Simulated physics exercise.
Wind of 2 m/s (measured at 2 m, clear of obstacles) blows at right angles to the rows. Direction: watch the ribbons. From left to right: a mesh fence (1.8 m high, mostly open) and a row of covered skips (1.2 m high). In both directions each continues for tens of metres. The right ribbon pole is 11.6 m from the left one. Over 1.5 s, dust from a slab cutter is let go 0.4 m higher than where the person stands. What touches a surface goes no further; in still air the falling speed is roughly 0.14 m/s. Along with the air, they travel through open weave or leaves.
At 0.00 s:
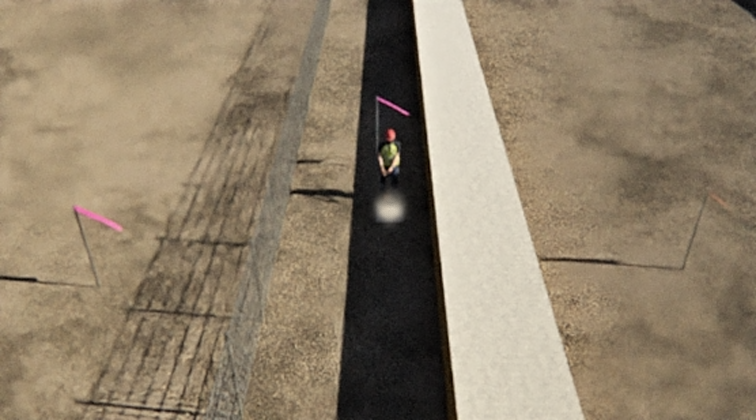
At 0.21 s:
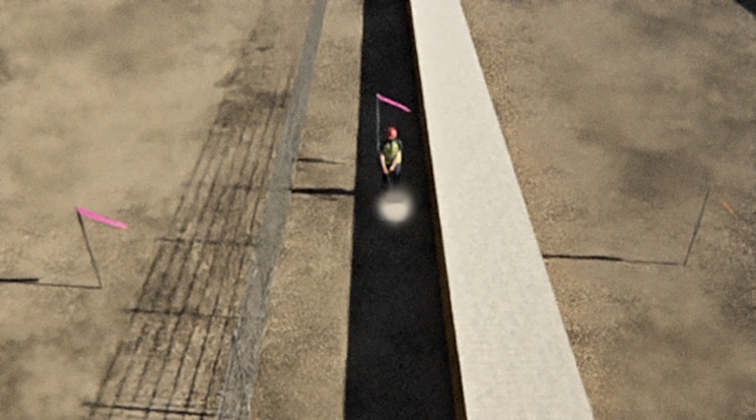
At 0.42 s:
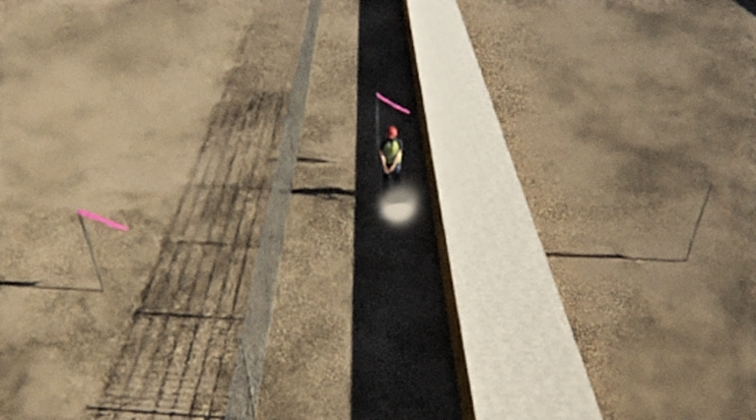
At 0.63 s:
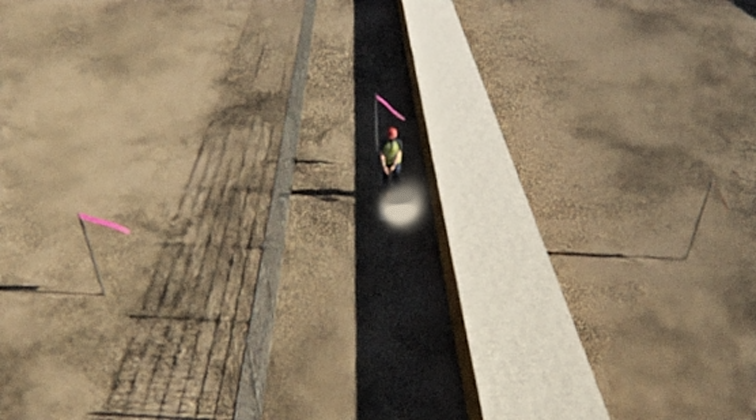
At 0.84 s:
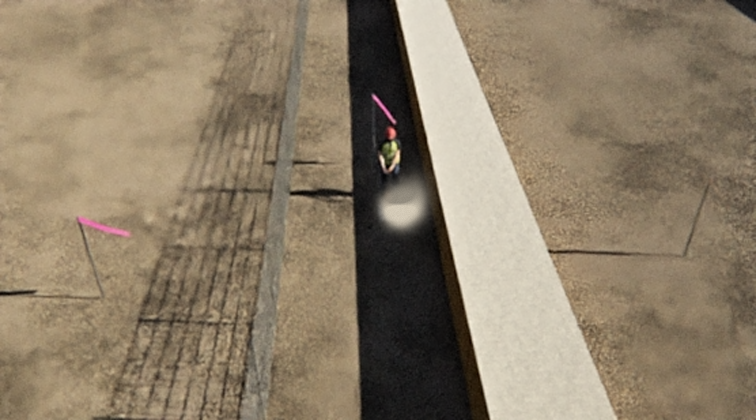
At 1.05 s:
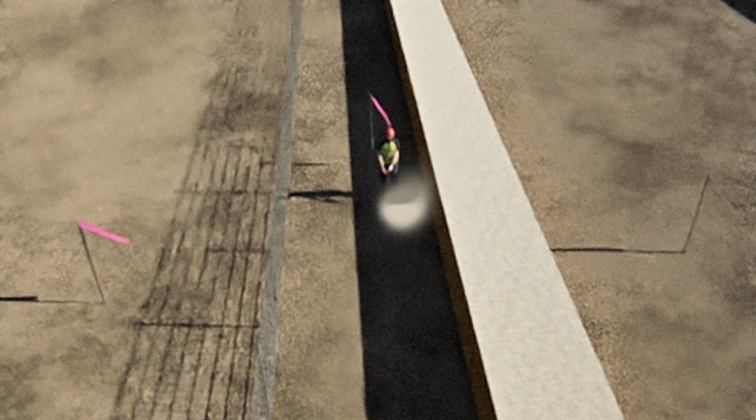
A pale wall-like row runs down the right of a dark strip on dusty brown ground, seen from high above, with a thin mesh fence and its gridded shadow to the left. A small figure in a red hat and yellow-green top stands in the strip near a pink ribbon, with another pink ribbon at left. A whitish puff widens slightly below the figure, the ribbons flutter, and the view shifts slightly.
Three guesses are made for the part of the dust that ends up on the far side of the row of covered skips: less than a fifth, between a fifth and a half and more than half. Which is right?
What reaches the far side in the end is a fifth through half.
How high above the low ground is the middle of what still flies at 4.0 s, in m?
The middle is at about 1.2 m above the low ground.
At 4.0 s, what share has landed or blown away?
35 %.
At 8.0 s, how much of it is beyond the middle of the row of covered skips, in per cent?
About 35 %.
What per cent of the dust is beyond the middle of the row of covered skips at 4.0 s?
I'd put it close to 25 per cent.
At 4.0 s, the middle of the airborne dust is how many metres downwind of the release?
About 1.0 m.
After 2.5 s, 12 % is no longer flying here, and 4 % is beyond the row of covered skips; the middle of what still flies is 0.5 m above the low ground, near (419, 200).
After 4.0 s, 34 % is no longer flying here, and 23 % is beyond the row of covered skips; the middle of what still flies is 1.1 m above the low ground, near (434, 177).
After 8.0 s, 68 % is no longer flying here, and 36 % is beyond the row of covered skips; the middle of what still flies is 1.6 m above the low ground, near (718, 146).
After 20.0 s, 90 % is no longer flying here, and 37 % is beyond the row of covered skips.
After 45.0 s, 100 % is no longer flying here, and 37 % is beyond the row of covered skips.
